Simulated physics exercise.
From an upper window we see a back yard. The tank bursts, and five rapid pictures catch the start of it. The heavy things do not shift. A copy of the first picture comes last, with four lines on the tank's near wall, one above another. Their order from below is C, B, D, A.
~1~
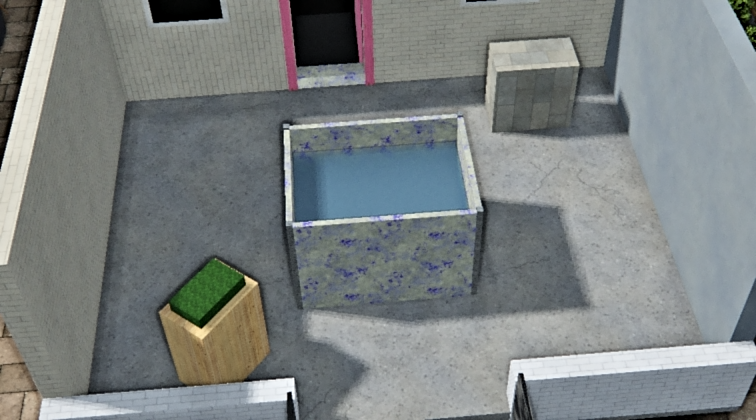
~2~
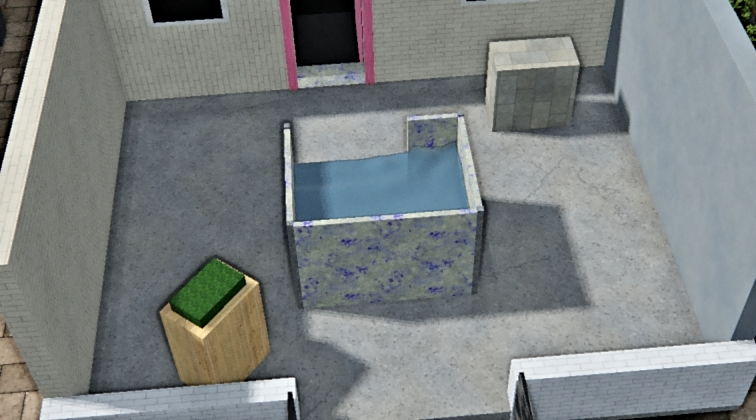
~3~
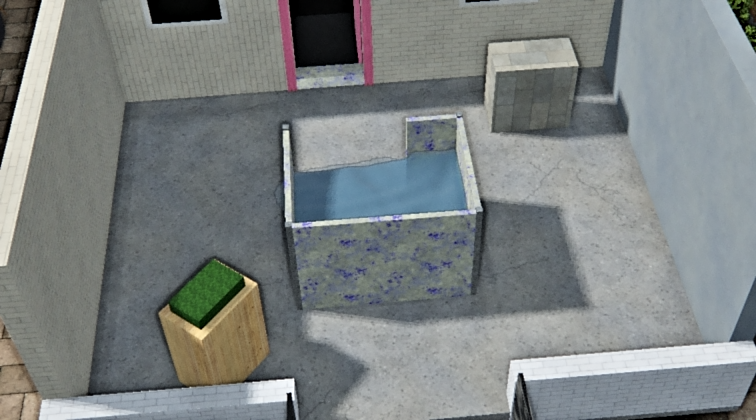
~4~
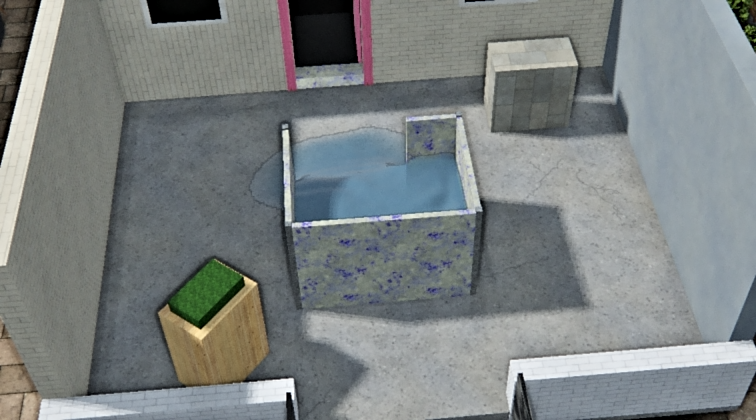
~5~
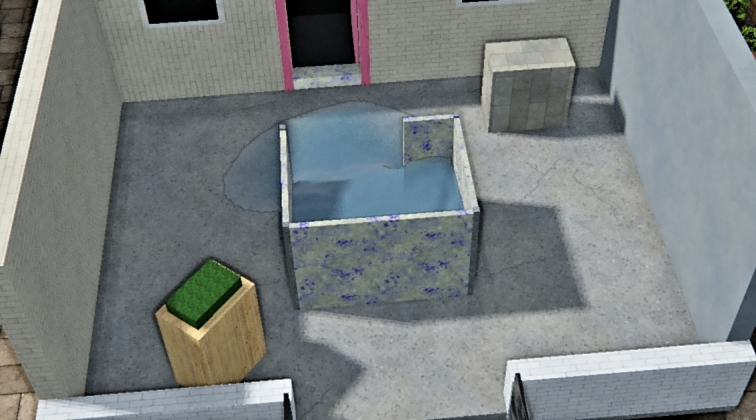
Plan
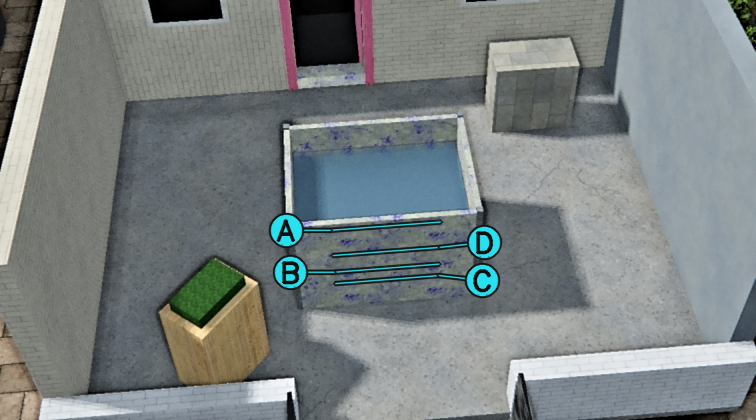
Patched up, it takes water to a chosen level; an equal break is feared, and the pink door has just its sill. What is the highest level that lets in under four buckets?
C.
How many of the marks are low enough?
One of them.
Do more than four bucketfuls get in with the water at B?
Yes.
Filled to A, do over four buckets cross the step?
Yes, that goes wrong.
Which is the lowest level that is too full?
B.
On the marked copy, A at (385, 226); B at (386, 268); C at (387, 279); D at (386, 251); from the bottom up C, B, D, A.
If A is chosen, dozens of bucketfuls pour in.
If B is chosen, about 10 bucketfuls get in.
If C is chosen, a bucket or two gets in.
If D is chosen, dozens of bucketfuls pour in.
